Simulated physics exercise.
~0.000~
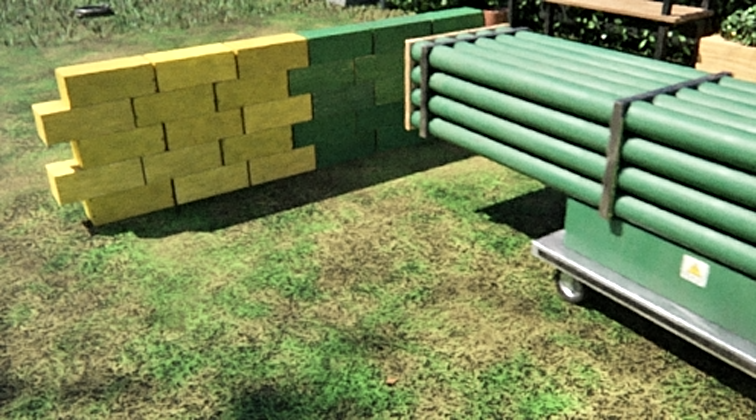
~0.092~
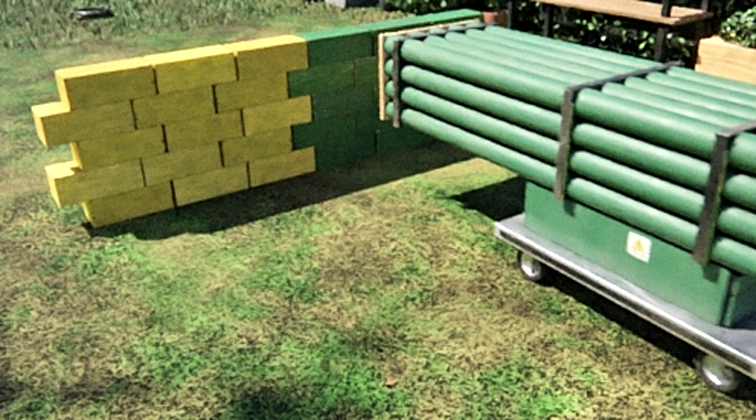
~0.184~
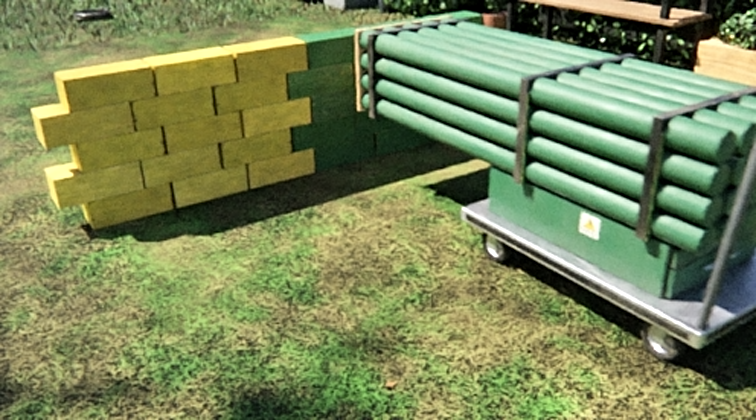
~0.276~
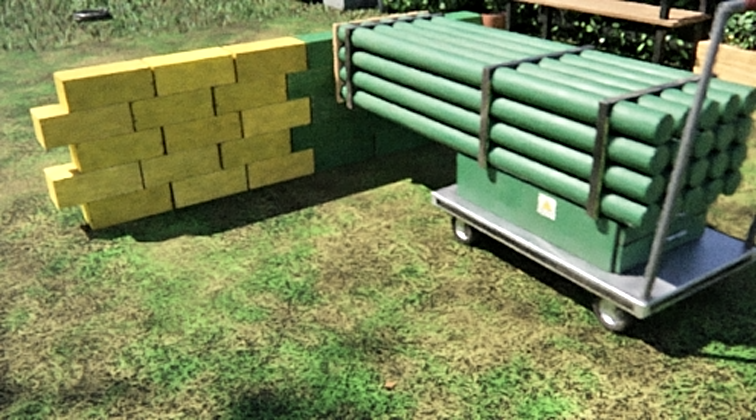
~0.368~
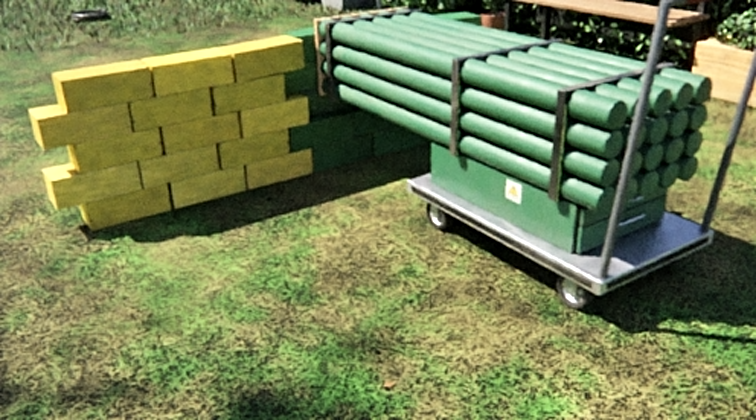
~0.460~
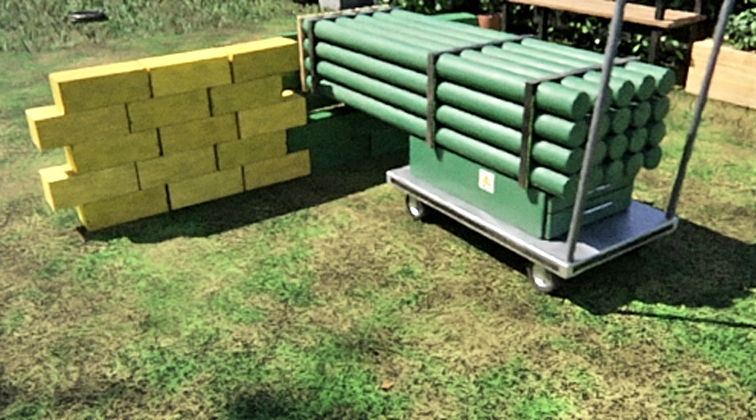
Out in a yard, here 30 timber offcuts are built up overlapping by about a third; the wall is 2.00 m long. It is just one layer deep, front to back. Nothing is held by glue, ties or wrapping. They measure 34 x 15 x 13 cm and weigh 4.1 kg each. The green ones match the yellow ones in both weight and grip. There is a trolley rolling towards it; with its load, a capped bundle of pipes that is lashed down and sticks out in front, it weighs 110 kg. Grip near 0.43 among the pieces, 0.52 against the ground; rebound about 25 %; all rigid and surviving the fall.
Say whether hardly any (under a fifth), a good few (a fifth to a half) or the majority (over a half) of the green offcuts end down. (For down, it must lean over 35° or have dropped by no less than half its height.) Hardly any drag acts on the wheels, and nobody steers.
The majority of them end down.
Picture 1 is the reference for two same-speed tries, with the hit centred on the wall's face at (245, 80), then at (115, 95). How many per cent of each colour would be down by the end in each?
Down by colour - green: 10%, then 0%; yellow: 70%, then 70%.
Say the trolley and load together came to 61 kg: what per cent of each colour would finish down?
The split would be green 60, then yellow 0 per cent.
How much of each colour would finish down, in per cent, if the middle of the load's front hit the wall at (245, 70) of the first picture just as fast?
Result - green: 10 %; yellow: 50 %.
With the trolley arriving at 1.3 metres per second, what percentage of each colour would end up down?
In that case green 60, yellow 10 per cent.
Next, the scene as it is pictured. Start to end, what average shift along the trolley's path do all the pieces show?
On average the pieces end up around 35 cm further on.
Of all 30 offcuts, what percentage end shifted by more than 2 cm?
That comes to 55 in a hundred.
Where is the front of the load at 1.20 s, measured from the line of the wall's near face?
105 cm beyond.
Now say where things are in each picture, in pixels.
In the first frame (places mark the middle of the side facing us), load (415, 71) 62 cm short of the wall; top green offcut (342, 47); top yellow offcut (274, 58); nothing disturbed.
Load (388, 64) 44 cm short of the wall; top green offcut (342, 49), in the second frame.
Load (363, 58) 26 cm short of the wall; top green offcut (341, 51), in the third frame.
Load (341, 51) 8 cm short of the wall, in the fourth frame.
Load (322, 45) 8 cm into the wall's line; 7 disturbed, none down, in the fifth frame.
Load (305, 42) 21 cm into the wall's line; top yellow offcut (267, 62) shifted 20 mm; 9 disturbed, none down, in the sixth frame.
After 0.74 s, load 59 cm past the wall's line, still rolling; 8 of the 15 green offcuts down (8 of 30 in all colours); top green offcut leaning 71°, 37 cm lower; top yellow offcut shifted 20 mm.
After 1.20 s, load 1.07 m past the wall's line, still rolling; 9 of the 15 green offcuts down (9 of 30 in all colours); top green offcut on its side; top yellow offcut shifted 35 mm.
At rest (2.7 s), load 1.30 m past the wall's line, stopped; 11 of the 15 green offcuts down (11 of 30 in all colours); top green offcut on its side; top yellow offcut shifted 35 mm. That is 73 per cent. As the last picture would show them, middles, top green offcut near (201, 88), top yellow offcut near (257, 59).
